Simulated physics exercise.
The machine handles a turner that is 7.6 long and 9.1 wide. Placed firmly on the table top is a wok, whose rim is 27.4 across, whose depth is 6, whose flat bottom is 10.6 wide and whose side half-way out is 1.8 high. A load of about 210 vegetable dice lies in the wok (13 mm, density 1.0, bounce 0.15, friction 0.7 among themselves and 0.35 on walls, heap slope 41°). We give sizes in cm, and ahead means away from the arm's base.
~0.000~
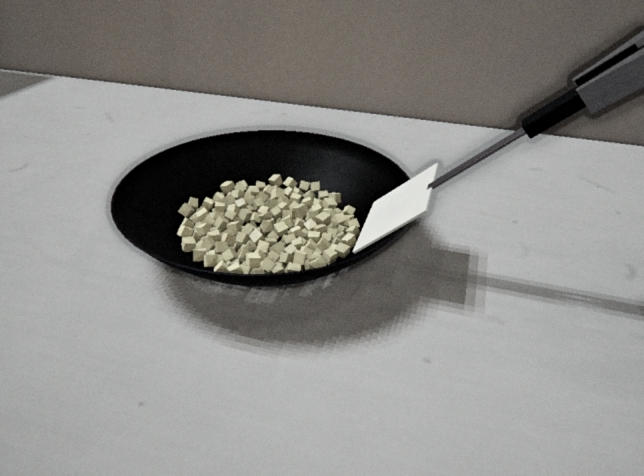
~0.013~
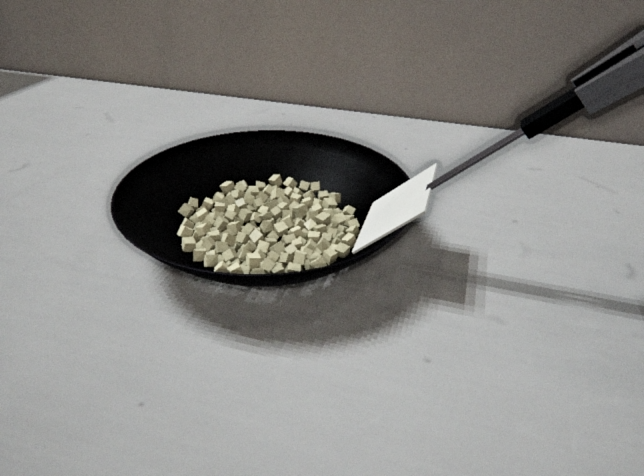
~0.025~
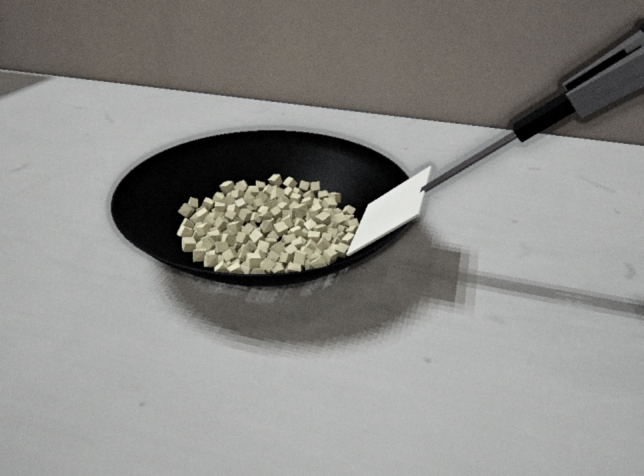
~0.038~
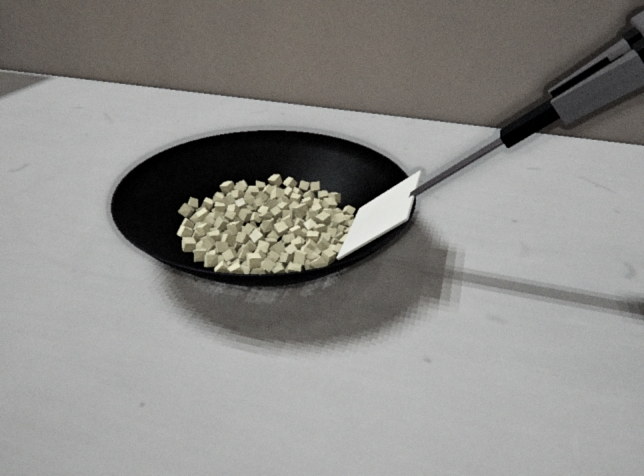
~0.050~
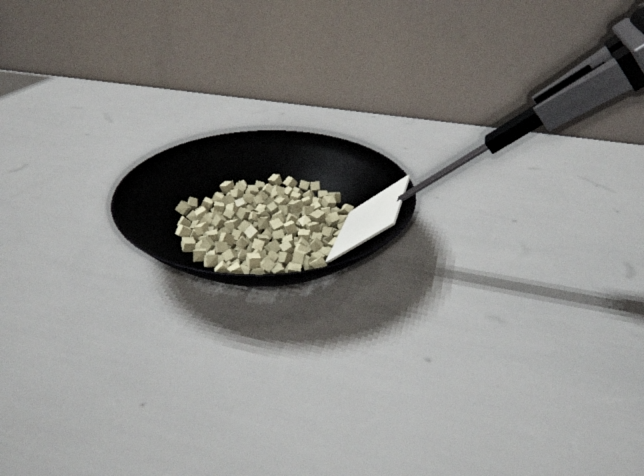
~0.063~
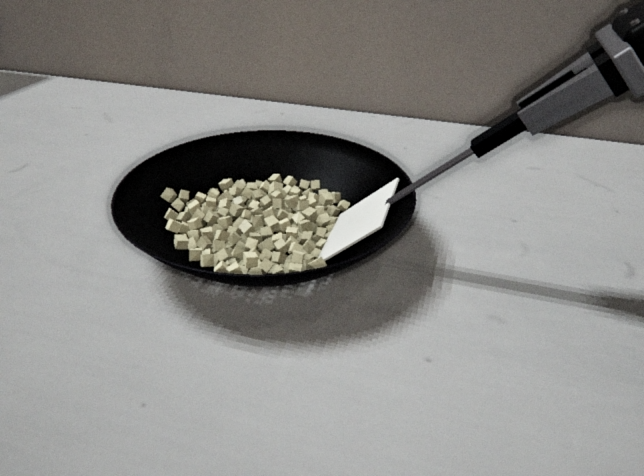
On a pale table top, a black wok holds a heap of small, light-coloured cubes, with a white turner resting at its right side. The machine's arm slides the turner a short way left and slightly down into the wok, and the cubes shift a little toward the left.
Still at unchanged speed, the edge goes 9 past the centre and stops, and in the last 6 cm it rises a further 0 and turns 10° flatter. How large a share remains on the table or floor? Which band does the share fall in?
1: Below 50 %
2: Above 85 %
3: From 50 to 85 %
The answer is 1.
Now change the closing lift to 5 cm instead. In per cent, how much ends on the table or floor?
You'd expect near 35 percent of it there.
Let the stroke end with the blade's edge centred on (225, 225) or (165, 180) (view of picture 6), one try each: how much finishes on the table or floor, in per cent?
About 10 and 55 per cent.
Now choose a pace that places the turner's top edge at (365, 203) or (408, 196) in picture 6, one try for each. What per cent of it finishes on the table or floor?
I'd estimate some 60 and 35 in a hundred.
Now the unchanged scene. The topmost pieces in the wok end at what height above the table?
Close to 6.5 centimetres high.
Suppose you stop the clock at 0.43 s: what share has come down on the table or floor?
Share at that moment: Roughly 40 %.
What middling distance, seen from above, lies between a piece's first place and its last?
Somewhere about 14 centimetres, I'd say.
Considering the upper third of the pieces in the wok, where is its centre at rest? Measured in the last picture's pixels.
The centre sits close to (168, 188).
After 0.13 s, sloping 43°, highest piece 10 above the table; 212 in the wok, 2 on the blade or in flight.
After 0.20 s, sloping 40°, highest piece 11 above the table; 202 in the wok, 12 on the blade or in flight.
After 0.43 s, sloping 33°, highest piece 7 above the table; 130 in the wok, 81 on the table or floor, 3 on the blade or in flight.
After 1.48 s, sloping 33°, highest piece 7 above the table; 130 in the wok, 84 on the table or floor.
In the end, 130 in the wok, 84 on the table or floor. That is 39 % on the table or floor.
